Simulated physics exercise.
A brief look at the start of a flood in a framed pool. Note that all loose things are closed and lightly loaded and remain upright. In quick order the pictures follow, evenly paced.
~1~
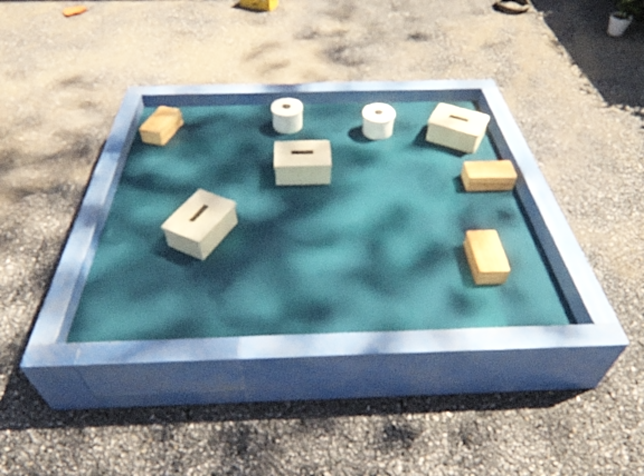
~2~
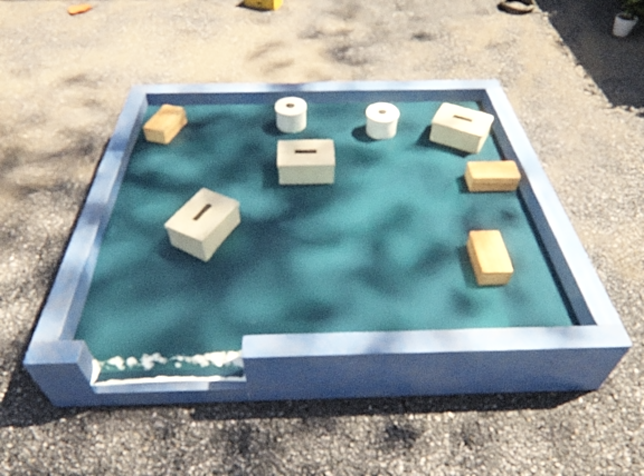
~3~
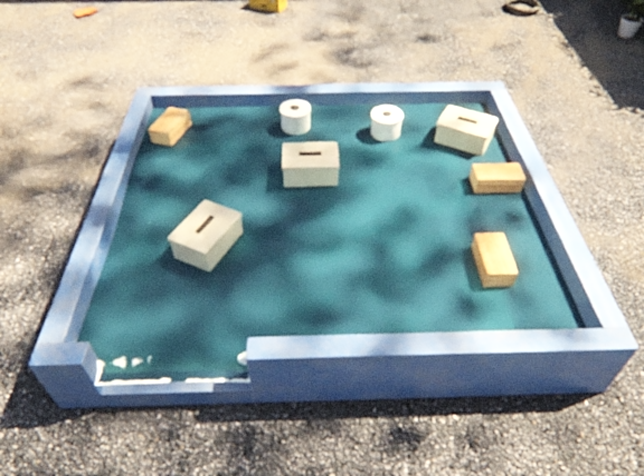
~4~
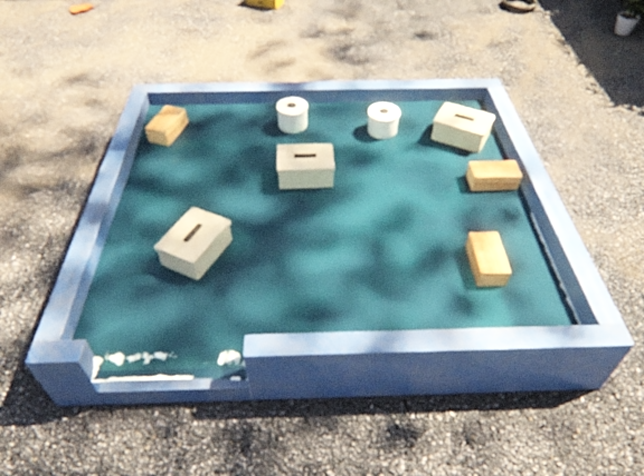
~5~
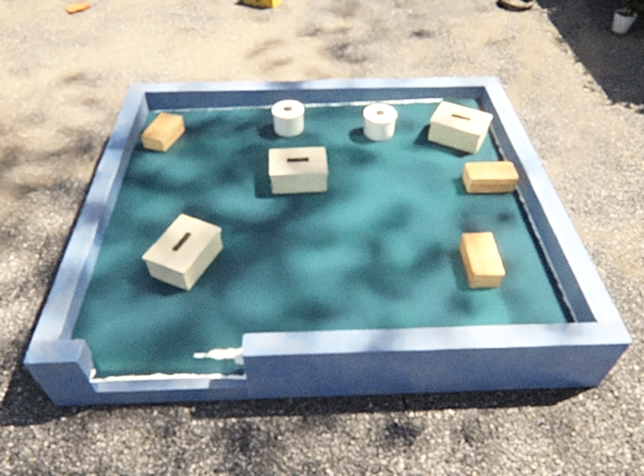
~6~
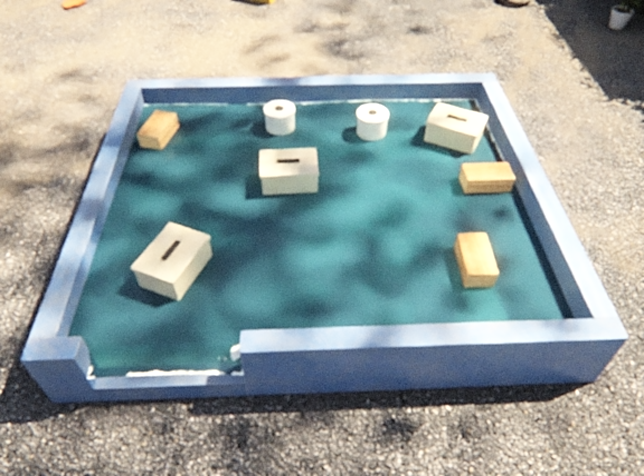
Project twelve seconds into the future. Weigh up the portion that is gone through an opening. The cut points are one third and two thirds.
It falls below one third.
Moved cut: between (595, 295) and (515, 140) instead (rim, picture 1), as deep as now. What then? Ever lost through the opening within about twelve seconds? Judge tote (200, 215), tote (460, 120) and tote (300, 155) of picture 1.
My answer, each in turn: Not lost, lost, lost.
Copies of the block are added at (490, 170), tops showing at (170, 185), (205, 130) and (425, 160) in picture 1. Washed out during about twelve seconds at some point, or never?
In order: Exits; never exits; never exits.
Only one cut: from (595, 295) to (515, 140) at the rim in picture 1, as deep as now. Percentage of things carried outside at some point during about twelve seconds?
It works out to some 60 in a hundred.
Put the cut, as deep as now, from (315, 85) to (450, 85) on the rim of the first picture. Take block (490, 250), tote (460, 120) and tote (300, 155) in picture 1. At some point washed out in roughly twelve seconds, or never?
Object one: Remains; object two: Leaves; object three: Leaves.
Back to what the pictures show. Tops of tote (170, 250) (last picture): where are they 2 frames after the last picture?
Position: About (158, 280).
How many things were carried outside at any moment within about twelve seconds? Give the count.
Exactly 1.
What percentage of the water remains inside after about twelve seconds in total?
My figure is 62 per cent.
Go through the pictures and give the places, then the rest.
A tote at (199, 214) floats; a tote at (302, 153) floats; 0 of 8 have shifted, in the first frame.
A tote at (203, 213), afloat; a tote at (306, 152), afloat; 0 of 8 have shifted, in the second frame.
A tote at (205, 225), afloat, close to its start; a tote at (310, 155) floats; 1 of 8 have shifted, in the third frame.
A tote at (193, 233), afloat, close to its start; a tote at (305, 156) floats, close to its start; 1 of 8 have shifted, in the fourth frame.
A tote at (182, 242), afloat, close to its start; a tote at (298, 161) floats, close to its start; 3 of 8 have shifted, in the fifth frame.
A tote at (171, 251) floats, a stride from its start; a tote at (289, 162) floats, close to its start; 7 of 8 have shifted, in the sixth frame.
A moment on, 0 of 8 are out; 8 afloat.
Next, 1 of 8 are out; 7 afloat.
Later, 1 of 8 are out; 7 afloat.
In the end, 1 of 8 are out; 7 afloat.
